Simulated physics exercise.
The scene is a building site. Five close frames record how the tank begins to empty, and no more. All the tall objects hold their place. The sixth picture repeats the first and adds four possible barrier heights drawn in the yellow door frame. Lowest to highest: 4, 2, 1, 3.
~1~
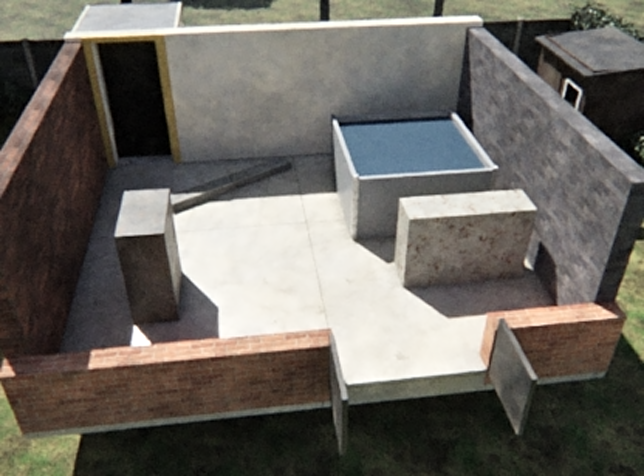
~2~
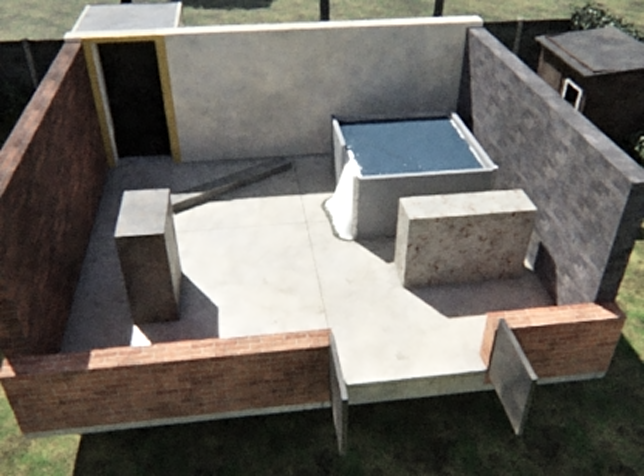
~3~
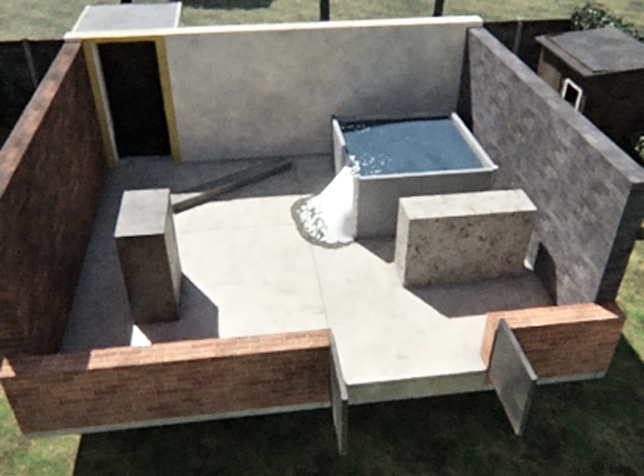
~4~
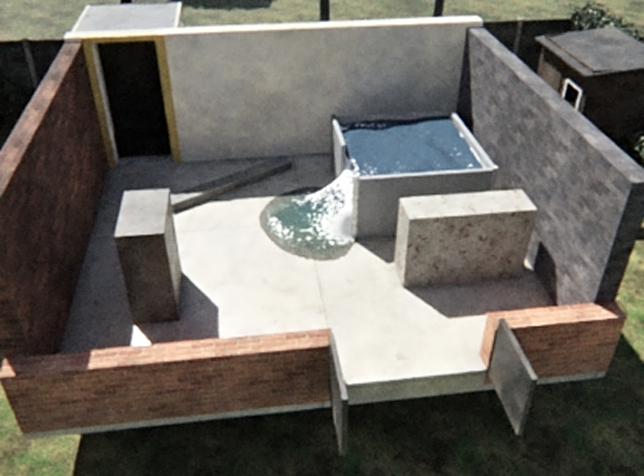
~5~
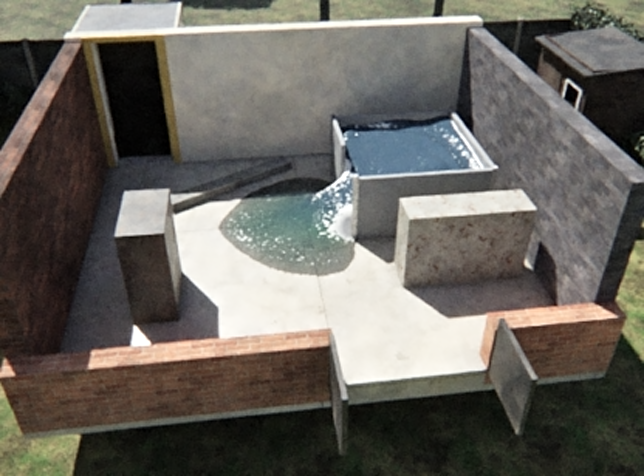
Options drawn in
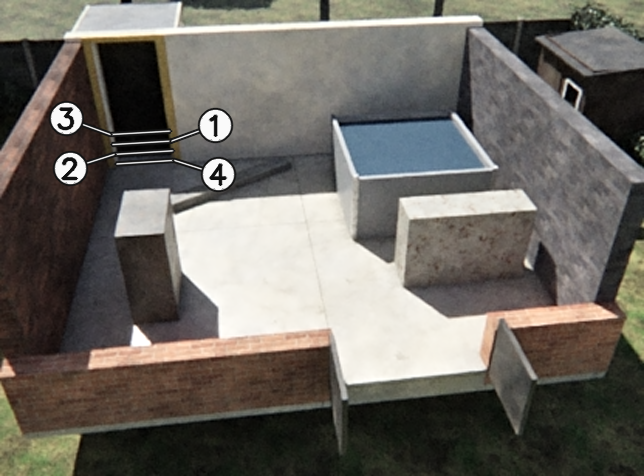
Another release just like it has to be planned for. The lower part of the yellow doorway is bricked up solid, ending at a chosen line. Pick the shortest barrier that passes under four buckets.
Use mark 2.
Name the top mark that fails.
Here it is mark 4.
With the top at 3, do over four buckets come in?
No, not at all.
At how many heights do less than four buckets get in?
Three.
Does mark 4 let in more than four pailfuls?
Yes, that goes wrong.
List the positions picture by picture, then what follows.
Water in the tank at rest, its middle at (408, 146); foot of the yellow doorway at (146, 164); open gate at (411, 317).
Water covers 1 % of the ground and shows as far out as (334, 198).
Water covers 4 % of the ground and shows as far out as (298, 206).
Water covers 7 % of the ground and shows as far out as (265, 215).
Water covers 13 % of the ground and shows as far out as (227, 230).
On the marked copy, 1 at (142, 142); 2 at (143, 152); 3 at (140, 132); 4 at (145, 162); from the bottom up 4, 2, 1, 3.
For mark 1, nothing gets over.
For mark 2, a bucket or two gets in.
For mark 3, nothing gets over.
For mark 4, dozens of bucketfuls pour in.
